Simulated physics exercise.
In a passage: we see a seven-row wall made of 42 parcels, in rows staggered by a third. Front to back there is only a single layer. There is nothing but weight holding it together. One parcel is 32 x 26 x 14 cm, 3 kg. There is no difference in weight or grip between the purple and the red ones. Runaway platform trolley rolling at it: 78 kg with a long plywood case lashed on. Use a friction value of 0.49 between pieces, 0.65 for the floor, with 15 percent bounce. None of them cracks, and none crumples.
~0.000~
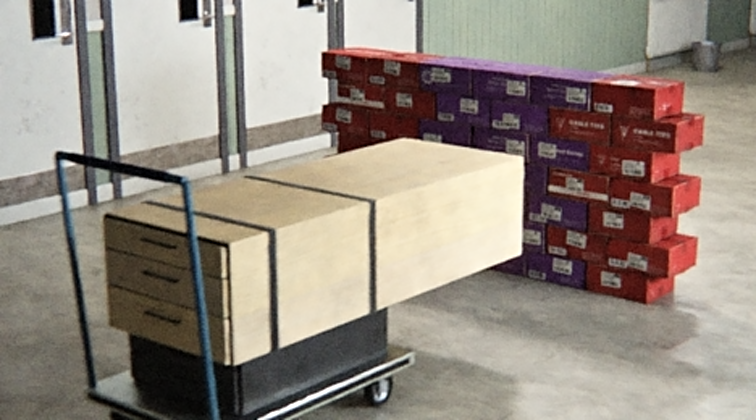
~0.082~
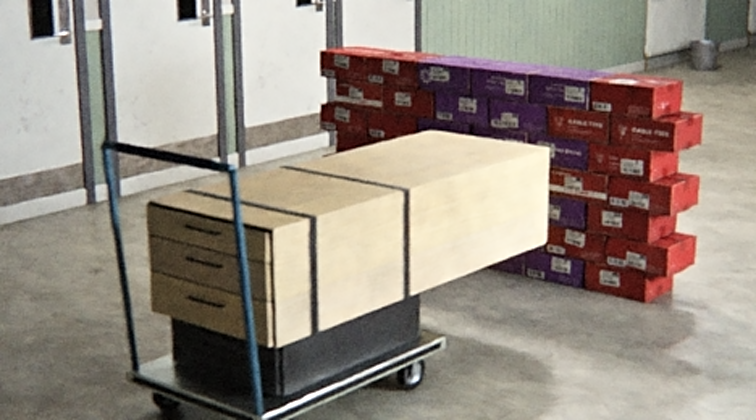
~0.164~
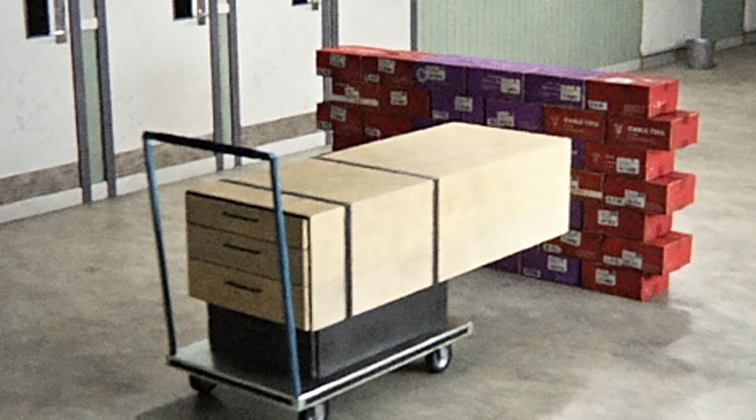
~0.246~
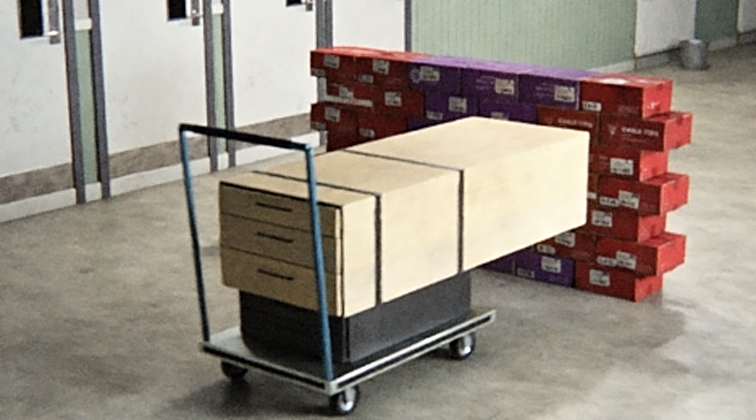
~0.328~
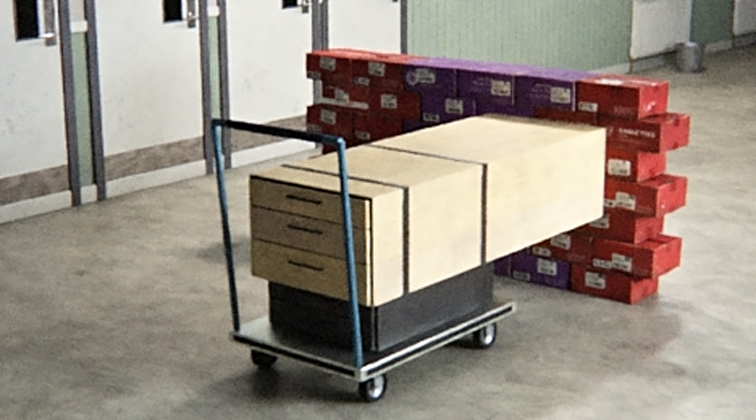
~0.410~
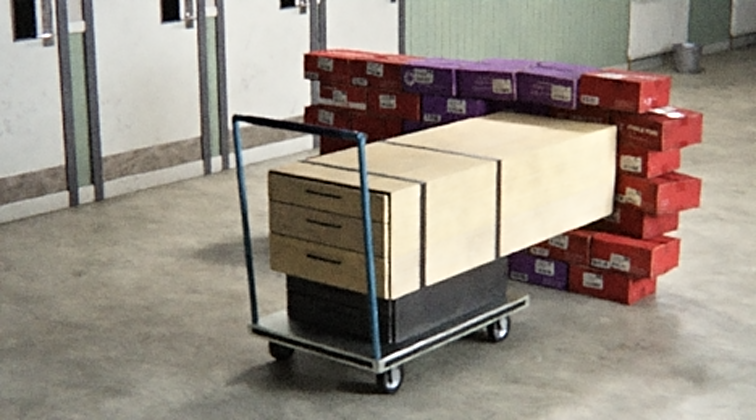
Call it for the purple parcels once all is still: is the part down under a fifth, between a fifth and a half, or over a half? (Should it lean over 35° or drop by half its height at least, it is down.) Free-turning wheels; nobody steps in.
Down part: Over a half.
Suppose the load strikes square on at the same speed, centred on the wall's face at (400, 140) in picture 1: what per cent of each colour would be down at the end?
Red 40 %, purple 40 %.
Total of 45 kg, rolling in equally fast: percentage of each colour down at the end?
You'd get red 50 and purple 80 percent.
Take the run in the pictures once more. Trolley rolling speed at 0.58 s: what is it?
Roughly 1.1 m/s.
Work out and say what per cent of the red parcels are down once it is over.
Red: 40%.
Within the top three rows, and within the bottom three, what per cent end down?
70 % and 20 %.
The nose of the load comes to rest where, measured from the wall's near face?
Looks like around 85 cm beyond, give or take.
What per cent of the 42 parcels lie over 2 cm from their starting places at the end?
The share is 65 %.
By 0.58 s, load 34 cm past the wall's line, still rolling; 1 of the 18 purple parcels down (1 of 42 in all colours); top purple parcel tilted 4°.
By 0.94 s, load 71 cm past the wall's line, still rolling; 7 of the 18 purple parcels down (14 of 42 in all colours); top purple parcel tilted 19°, 52 mm lower.
By 1.54 s, load 86 cm past the wall's line, still rolling; 12 of the 18 purple parcels down (21 of 42 in all colours); top purple parcel upside down.
When it is over (3.4 s), load 86 cm past the wall's line, stopped; 12 of the 18 purple parcels down (21 of 42 in all colours); top purple parcel upside down; top red parcel unmoved. That is 67 per cent. In pixels of the last frame, middles, top purple parcel near (596, 200), top red parcel near (341, 66).
